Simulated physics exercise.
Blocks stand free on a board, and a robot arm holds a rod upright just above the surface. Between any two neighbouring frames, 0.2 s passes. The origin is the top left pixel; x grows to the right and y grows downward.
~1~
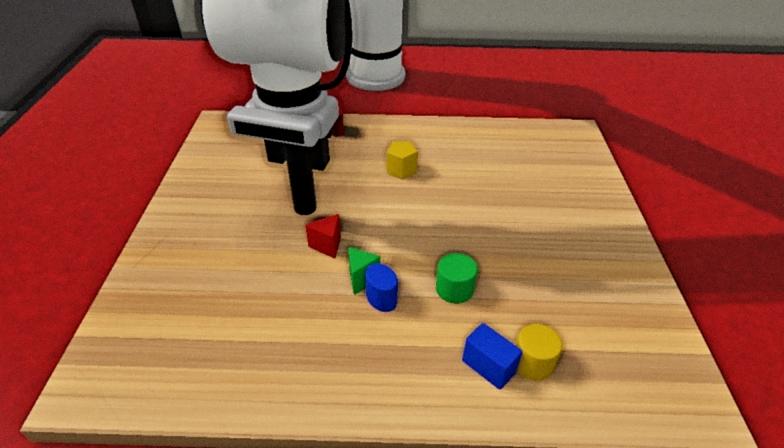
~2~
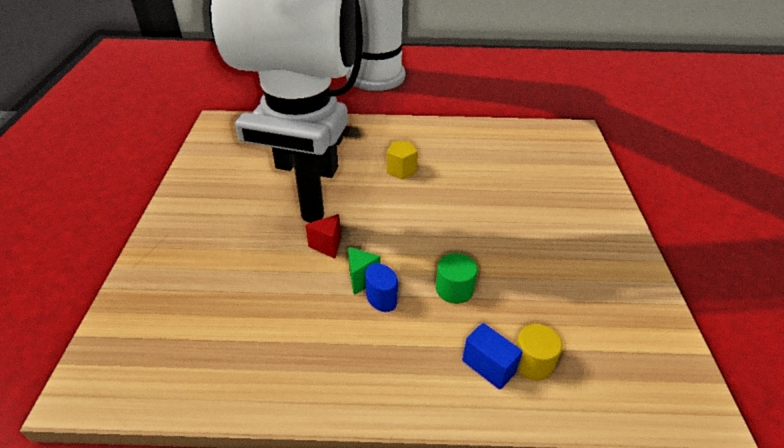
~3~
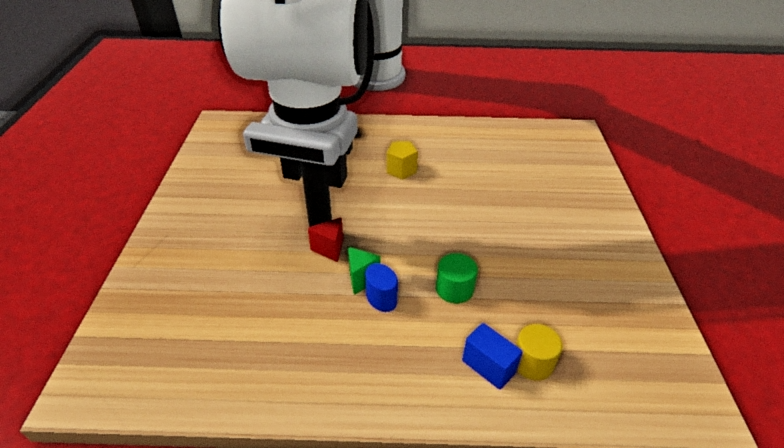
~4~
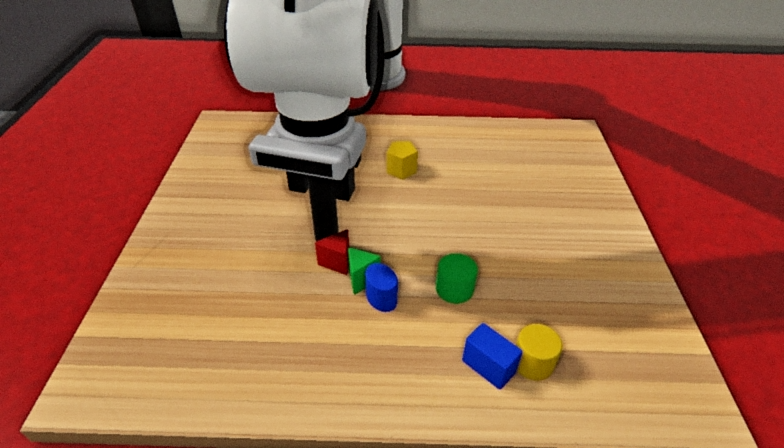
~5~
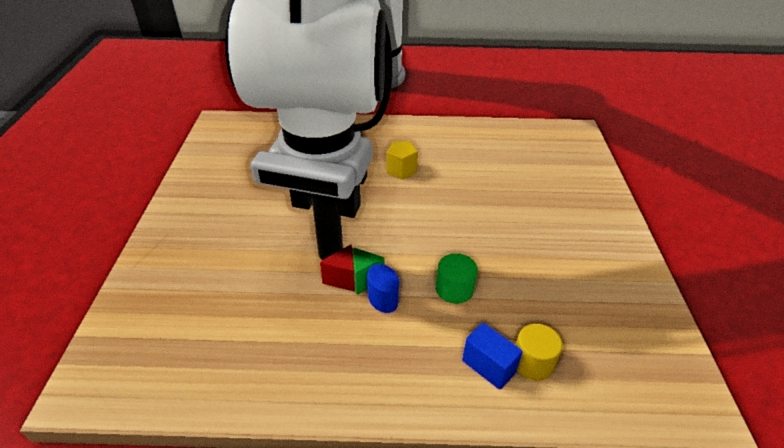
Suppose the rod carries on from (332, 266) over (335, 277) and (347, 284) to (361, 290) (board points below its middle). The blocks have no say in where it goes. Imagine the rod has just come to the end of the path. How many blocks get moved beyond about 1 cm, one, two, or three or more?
Three or more blocks.
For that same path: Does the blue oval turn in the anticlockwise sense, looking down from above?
In short: No.
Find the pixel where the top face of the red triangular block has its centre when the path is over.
It sits at (373, 285).
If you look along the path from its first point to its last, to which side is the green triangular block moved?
Out to the left.
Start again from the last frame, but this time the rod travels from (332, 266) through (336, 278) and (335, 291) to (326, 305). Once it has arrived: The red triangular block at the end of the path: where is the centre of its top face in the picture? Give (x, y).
Pixel (351, 283).
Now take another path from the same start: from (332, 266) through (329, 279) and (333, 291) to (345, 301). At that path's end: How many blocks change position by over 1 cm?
There will be one block displaced.
What follows on the original path. Halfway along, rod at (340, 271); red triangular block at (353, 274), turned 15° anticlockwise; green triangular block at (370, 258), turned 15° anticlockwise; blue oval at (387, 277), turned 15° clockwise.
At the end, rod at (361, 279); red triangular block at (373, 285), turned 10° anticlockwise; green triangular block at (381, 258), turned 35° anticlockwise; blue oval at (399, 278), turned 30° clockwise.
